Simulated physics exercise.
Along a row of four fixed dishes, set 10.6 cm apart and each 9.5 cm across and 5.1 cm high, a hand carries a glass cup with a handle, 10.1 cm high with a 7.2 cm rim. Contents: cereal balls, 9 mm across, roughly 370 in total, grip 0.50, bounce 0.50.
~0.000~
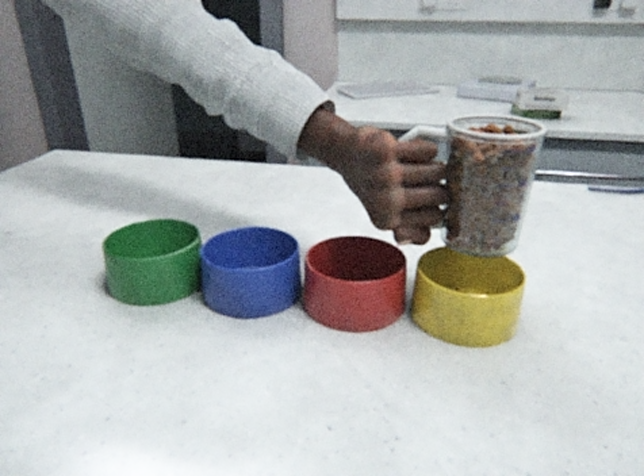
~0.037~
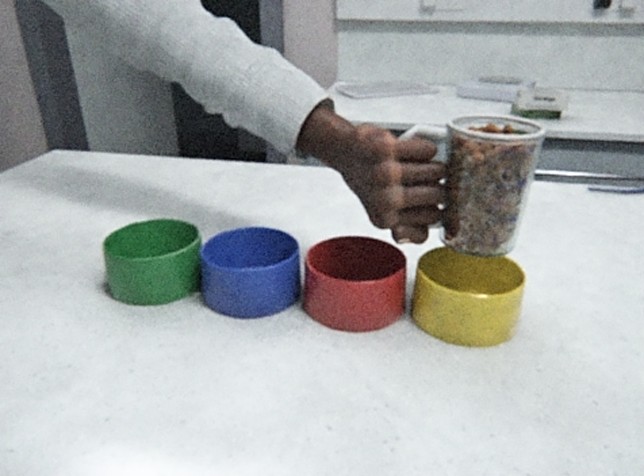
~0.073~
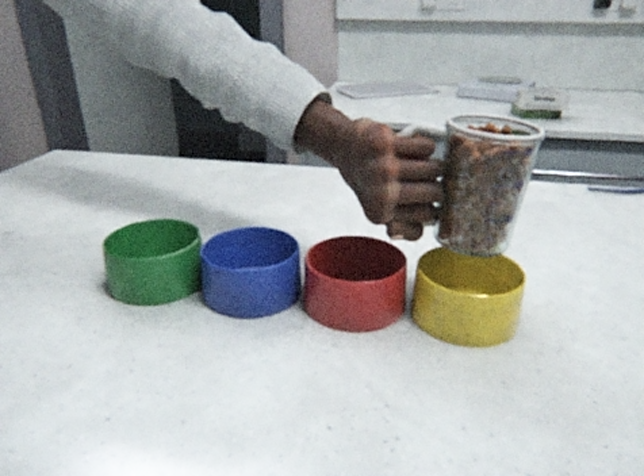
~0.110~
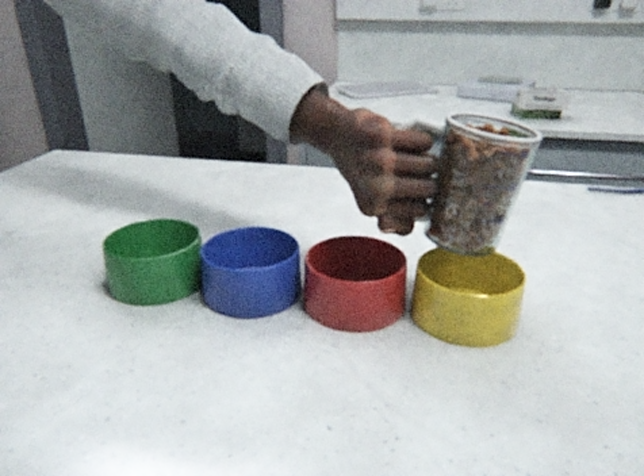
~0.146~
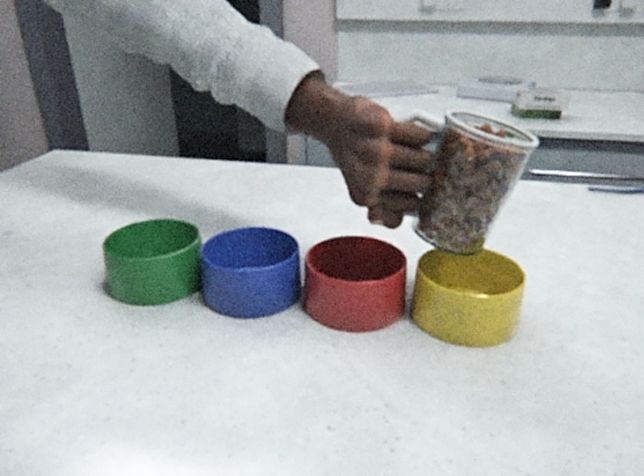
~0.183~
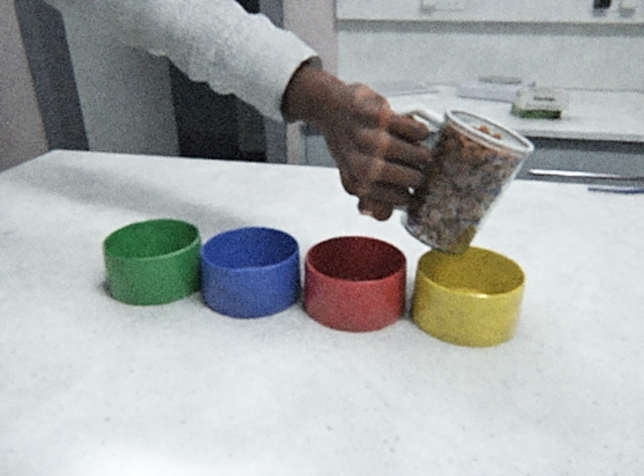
On a white tabletop, a hand held a clear cup full of small brownish pieces above a yellow dish, beside red, blue and green ones, and gradually tilted it rightward while shifting slightly left.
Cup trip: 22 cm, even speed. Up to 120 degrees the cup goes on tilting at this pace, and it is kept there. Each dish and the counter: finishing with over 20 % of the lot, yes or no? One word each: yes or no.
Red: Yes; blue: No; green: No; yellow: No; counter: No.
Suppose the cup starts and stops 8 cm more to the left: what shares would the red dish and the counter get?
In that case red 20; counter 10.
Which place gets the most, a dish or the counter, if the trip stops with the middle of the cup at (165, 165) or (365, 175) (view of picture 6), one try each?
I'd bet on red for the first try and yellow for the second.
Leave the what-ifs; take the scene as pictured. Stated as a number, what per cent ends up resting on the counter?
I'd put it near 10 per cent.
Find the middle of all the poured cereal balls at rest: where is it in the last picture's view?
Once everything settles, the centre is around (353, 281).
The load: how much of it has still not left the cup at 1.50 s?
Some 0 %.
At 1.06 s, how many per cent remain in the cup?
Roughly 25 percent.
After 0.71 s, tilt 105 degrees; cup holds 90 %, yellow 5 %.
After 1.06 s, tilt 120 degrees; cup holds 25 %, red 65 %, yellow 5 %.
After 1.50 s, tilt 120 degrees; cup holds 0 %, red 80 %, blue 5 %, yellow 5 %.
In the end, at 1.9 s, red 80 %, blue 5 %, green 0 %, yellow 5 %, counter 10 %.
